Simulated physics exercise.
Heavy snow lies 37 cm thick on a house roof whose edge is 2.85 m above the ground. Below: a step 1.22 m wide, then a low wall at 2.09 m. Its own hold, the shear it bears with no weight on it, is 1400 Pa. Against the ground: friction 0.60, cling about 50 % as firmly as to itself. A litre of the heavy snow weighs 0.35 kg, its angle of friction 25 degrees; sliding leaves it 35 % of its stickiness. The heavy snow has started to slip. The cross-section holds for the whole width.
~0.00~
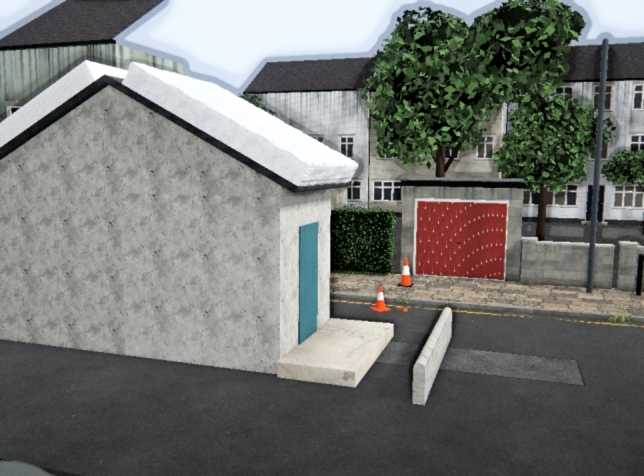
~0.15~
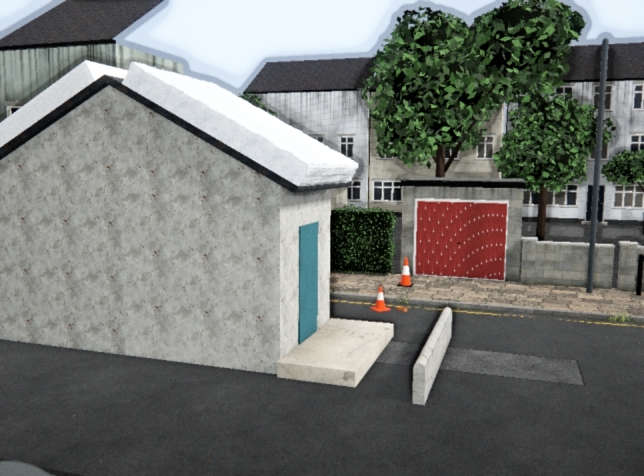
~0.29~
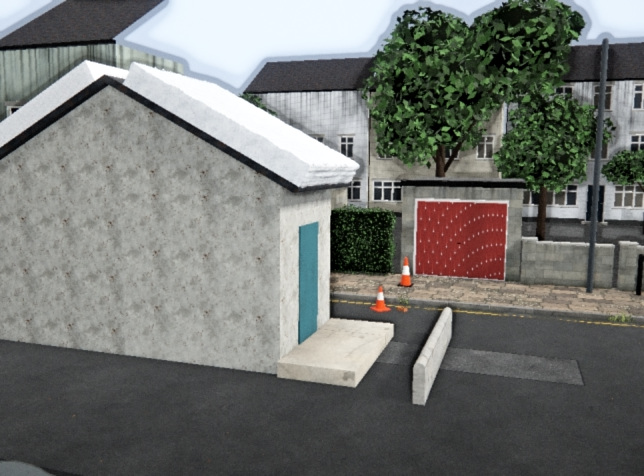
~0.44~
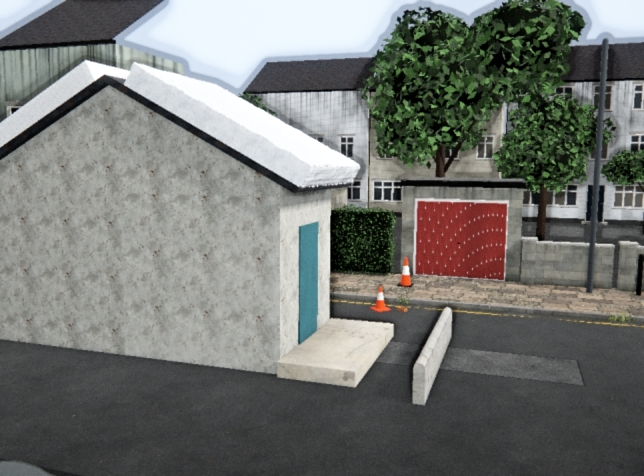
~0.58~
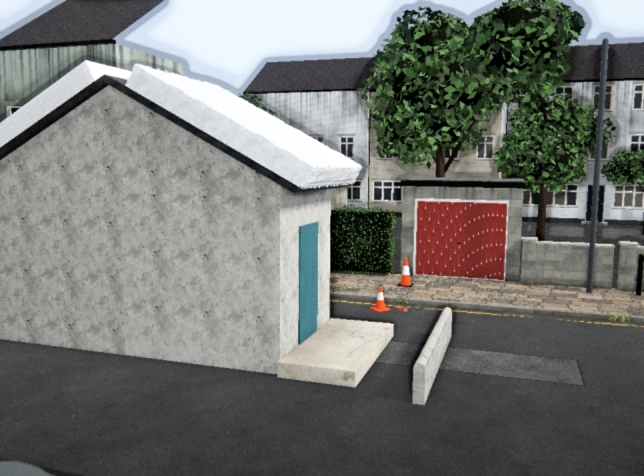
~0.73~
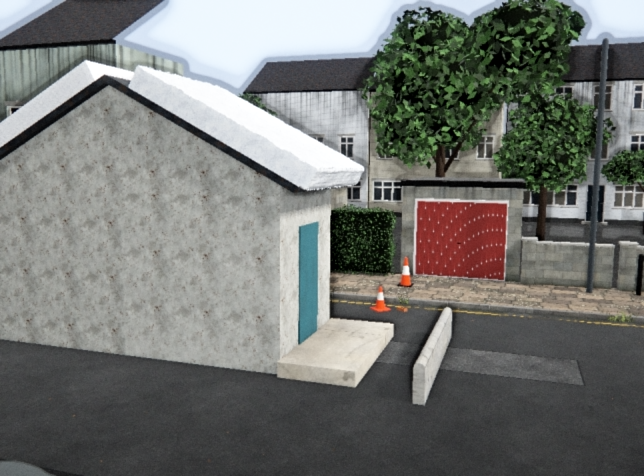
To begin with, thick white snow covers the roof of a small grey building with a blue-green door, across the road from a red garage door and two orange cones. The snow then creeps very slightly down the right-hand slope, its edge poking a little further past the eaves, still in one piece.
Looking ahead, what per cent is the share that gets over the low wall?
It comes to some 21 %.
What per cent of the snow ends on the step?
About 18 %.
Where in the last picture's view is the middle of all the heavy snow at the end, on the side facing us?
At about (393, 366).
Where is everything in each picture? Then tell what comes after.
Foremost bit of the heavy snow at (308, 163), 2 % of it past the eaves, in one piece, in the first picture.
Foremost bit of the heavy snow at (309, 163), its middle shifted 6 mm, 3 % of it past the eaves, in one piece, in the second picture.
Foremost bit of the heavy snow at (310, 164), its middle shifted 1.9 cm, 3 % of it past the eaves, in one piece, in the third picture.
Foremost bit of the heavy snow at (311, 168), its middle shifted 4.1 cm, 4 % of it past the eaves, in one piece, in the fourth picture.
Foremost bit of the heavy snow at (313, 166), its middle shifted 7.5 cm, 5 % of it past the eaves, in one piece, in the fifth picture.
Foremost bit of the heavy snow at (316, 168), its middle shifted 13 cm, 6 % of it past the eaves, in one piece, in the sixth picture.
After 1.14 s, all is still on the roof and 0 % is past the low wall.
After 1.63 s, 84 % is still on the roof and 0 % is past the low wall.
After 2.11 s, 68 % is still on the roof and 0 % is past the low wall.
After 2.60 s, 42 % is still on the roof and 0 % is past the low wall.
After 5.10 s, none is still on the roof and 21 % is past the low wall.
